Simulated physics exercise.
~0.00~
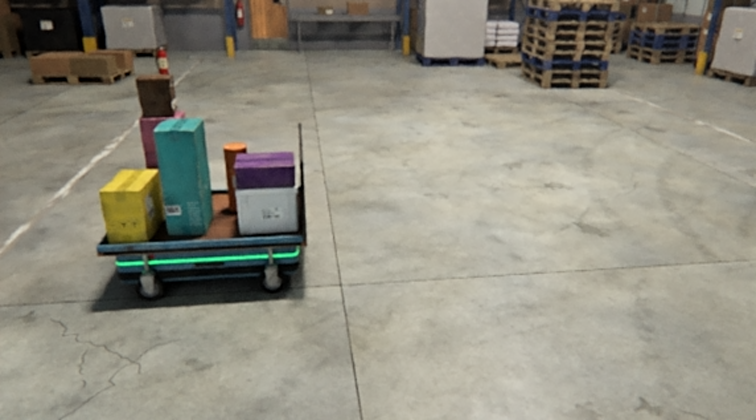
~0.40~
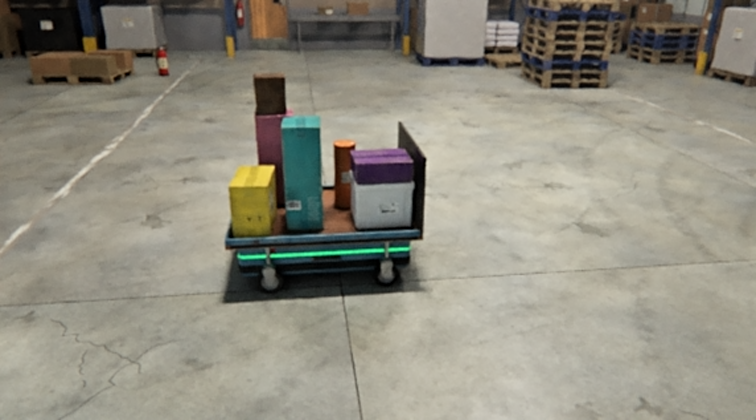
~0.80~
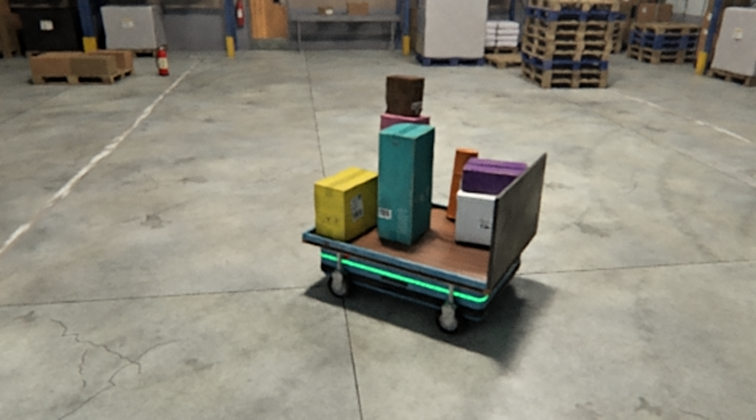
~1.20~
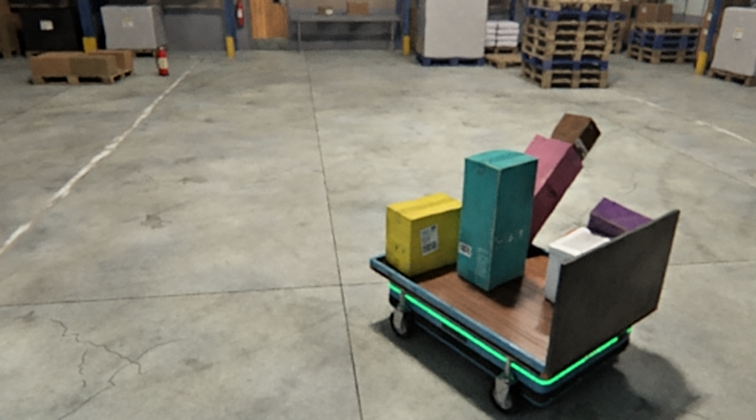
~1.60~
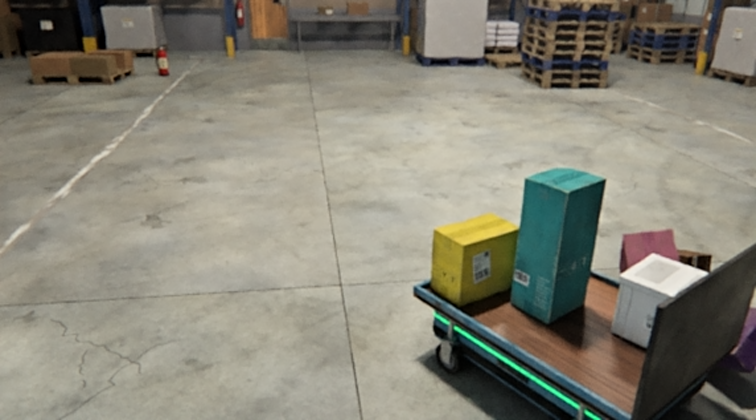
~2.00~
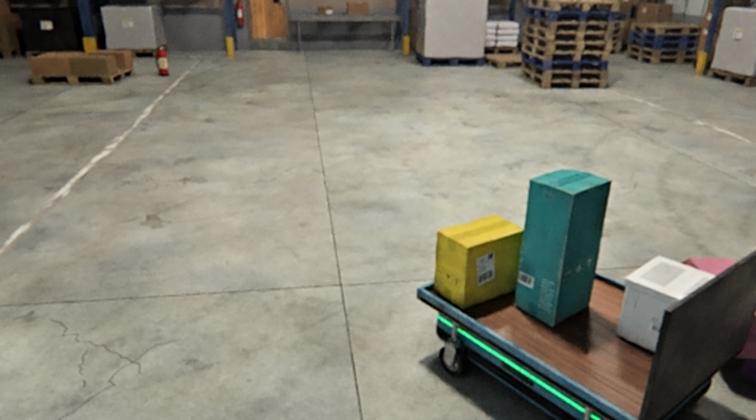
A flat robot cart with a glowing green strip carries colourful boxes across a concrete warehouse floor, seen from a fixed, slightly raised view with pallets stacked behind. Yellow and turquoise boxes stand toward the left of its deck, a brown box rests on a pink one behind, and an orange canister and a purple box atop a white one sit near the upright board. The cart rolls right, then curves toward the viewer. The orange canister, brown, pink and purple boxes tip and spill off the far side. It stops at the lower right, still holding the yellow, turquoise and white boxes.
